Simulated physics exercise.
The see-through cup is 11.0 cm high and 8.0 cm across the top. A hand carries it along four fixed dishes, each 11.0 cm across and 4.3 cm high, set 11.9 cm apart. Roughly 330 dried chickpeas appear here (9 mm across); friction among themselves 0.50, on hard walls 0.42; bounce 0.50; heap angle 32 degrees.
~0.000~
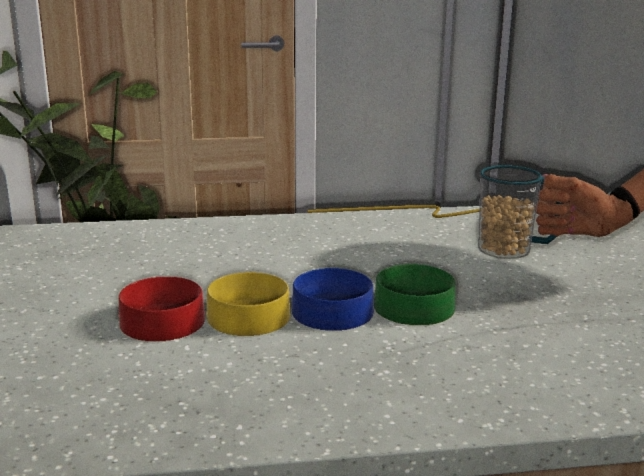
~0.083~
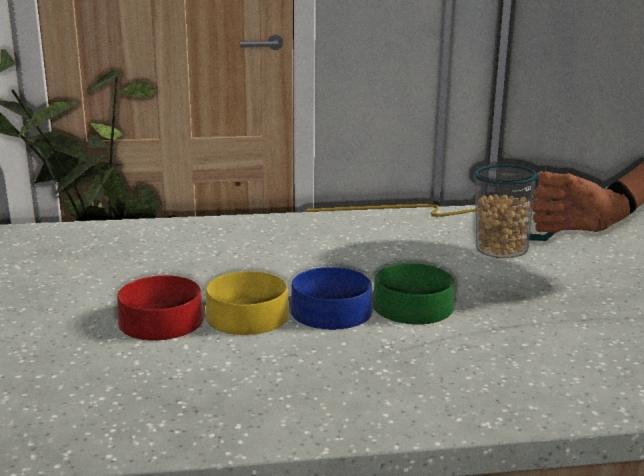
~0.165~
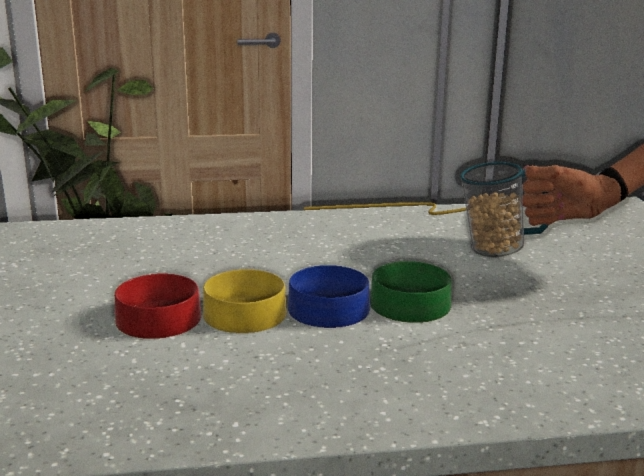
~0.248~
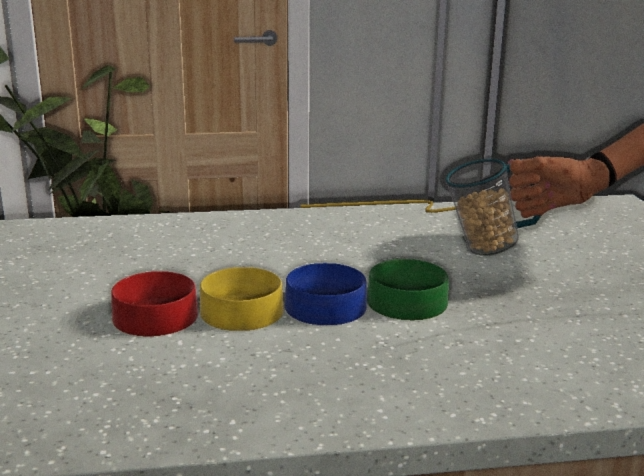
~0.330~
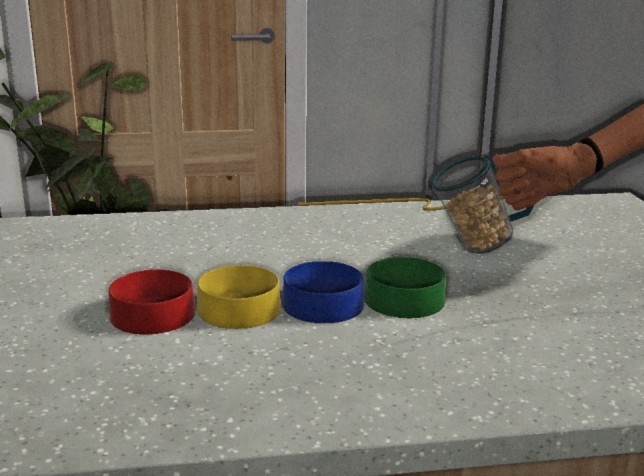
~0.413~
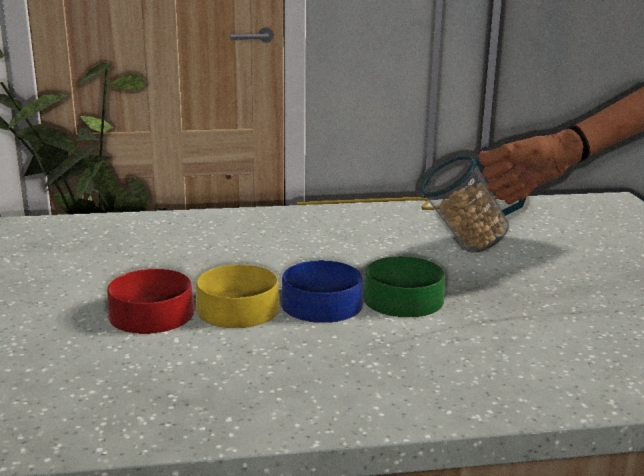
Clear cup of dried chickpeas moving left and tilting leftward in a hand behind red, yellow, blue and green dishes.
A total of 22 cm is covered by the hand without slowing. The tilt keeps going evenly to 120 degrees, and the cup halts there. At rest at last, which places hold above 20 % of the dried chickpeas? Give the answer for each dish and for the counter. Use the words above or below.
Red dish - below; blue dish - above; green dish - below; yellow dish - below; counter - below.
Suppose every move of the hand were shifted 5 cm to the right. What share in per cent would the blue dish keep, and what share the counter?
Blue: 40; counter: 20.
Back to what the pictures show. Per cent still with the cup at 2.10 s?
Estimate: Around 0 % of the load.
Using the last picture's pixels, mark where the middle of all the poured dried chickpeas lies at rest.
Roughly (317, 289).
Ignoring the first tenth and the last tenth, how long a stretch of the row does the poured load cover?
It spans roughly 6 centimetres along the row.
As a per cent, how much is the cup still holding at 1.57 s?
15 %.
After 1.11 s, tilt 104 degrees; cup holds 100 %.
Then, at 1.57 s, tilt 120 degrees; cup holds 15 %, blue 85 %.
After 2.10 s, tilt 120 degrees; cup holds 0 %, blue 100 %.
By 2.4 s all is still; red 0 %, blue 100 %, green 0 %, yellow 0 %, counter 0 %.
